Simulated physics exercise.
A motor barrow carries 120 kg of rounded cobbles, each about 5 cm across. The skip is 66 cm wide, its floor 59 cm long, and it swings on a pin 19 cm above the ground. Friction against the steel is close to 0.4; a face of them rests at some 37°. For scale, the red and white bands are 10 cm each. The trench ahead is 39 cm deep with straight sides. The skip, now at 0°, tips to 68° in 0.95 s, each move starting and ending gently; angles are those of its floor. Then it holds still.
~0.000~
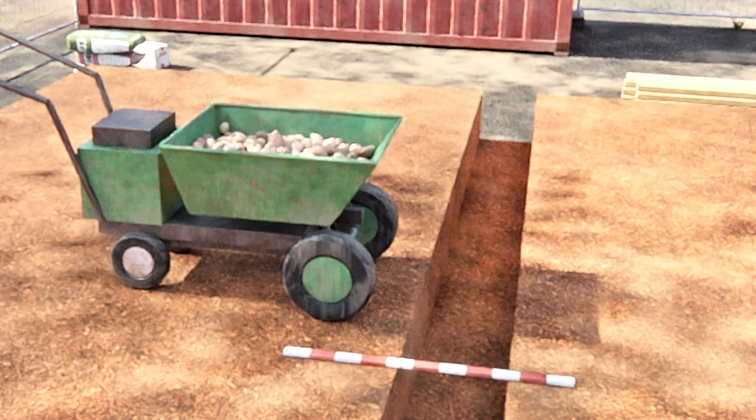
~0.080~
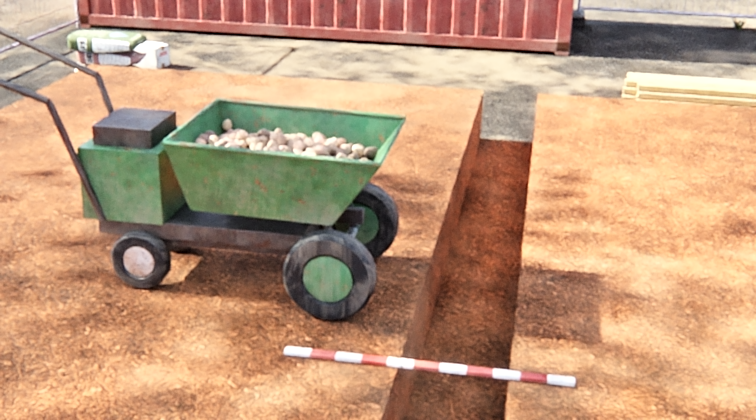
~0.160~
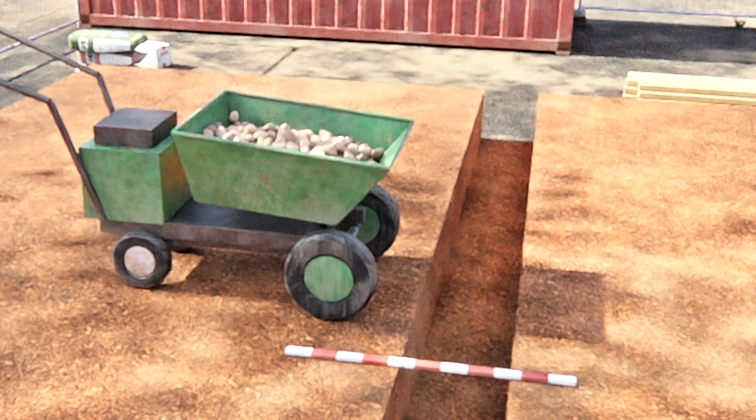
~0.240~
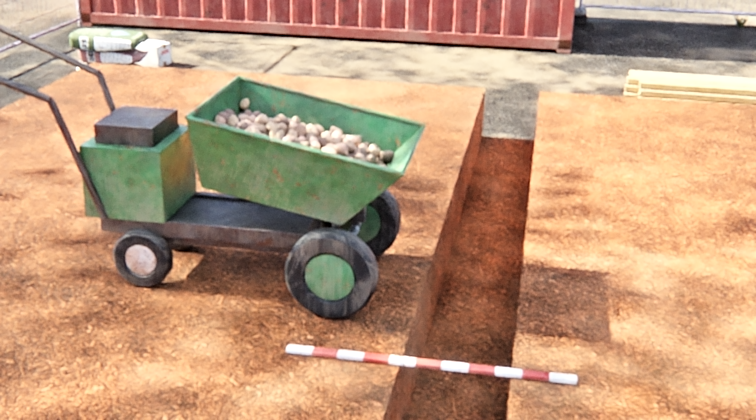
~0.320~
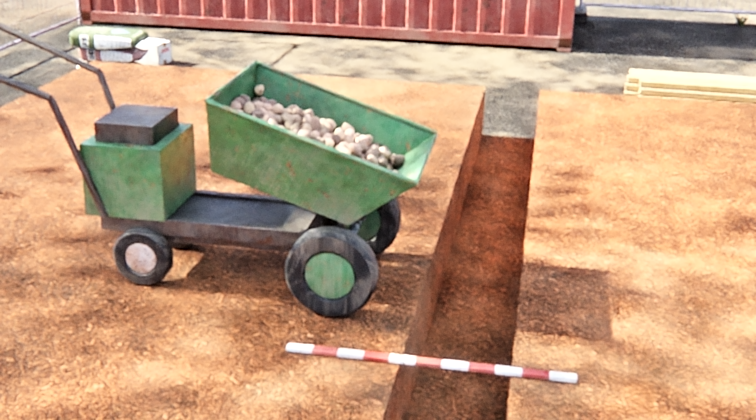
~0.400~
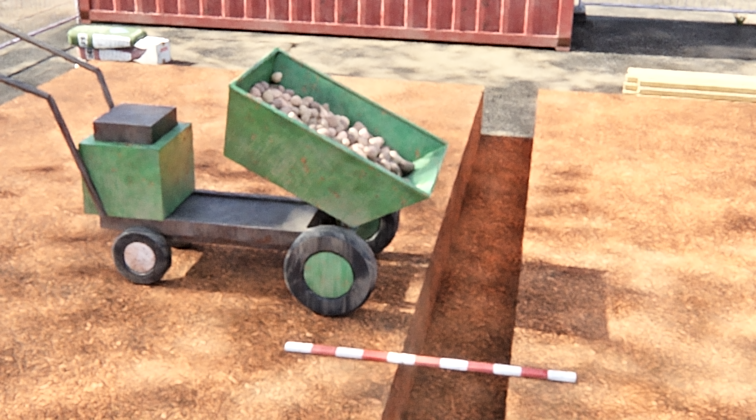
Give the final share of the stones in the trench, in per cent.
Roughly 65 per cent ends in the trench.
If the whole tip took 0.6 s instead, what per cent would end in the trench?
Then about 55 per cent.
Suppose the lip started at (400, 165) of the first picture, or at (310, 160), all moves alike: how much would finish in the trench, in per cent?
About 45 and 95 per cent.
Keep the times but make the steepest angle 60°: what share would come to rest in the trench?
Then about 35 per cent.
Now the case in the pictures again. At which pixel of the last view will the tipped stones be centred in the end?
Their middle is at about (496, 352).
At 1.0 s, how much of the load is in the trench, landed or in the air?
Some 15 per cent.
After 0.7 s the floor is at 57°; 100 % in the skip; the foremost stones are at (443, 222).
After 1.0 s the floor is at 68°; 79 % in the skip, 16 % in the trench, 5 % past the trench; the foremost stones are at (540, 274).
After 1.4 s the floor is at 68°; 40 % in the skip, 28 % in the trench, 32 % past the trench; the foremost stones are at (666, 305).
After 3.3 s the floor is at 68°; 3 % in the skip, 65 % in the trench, 32 % past the trench; the foremost stones are past the picture's edge.
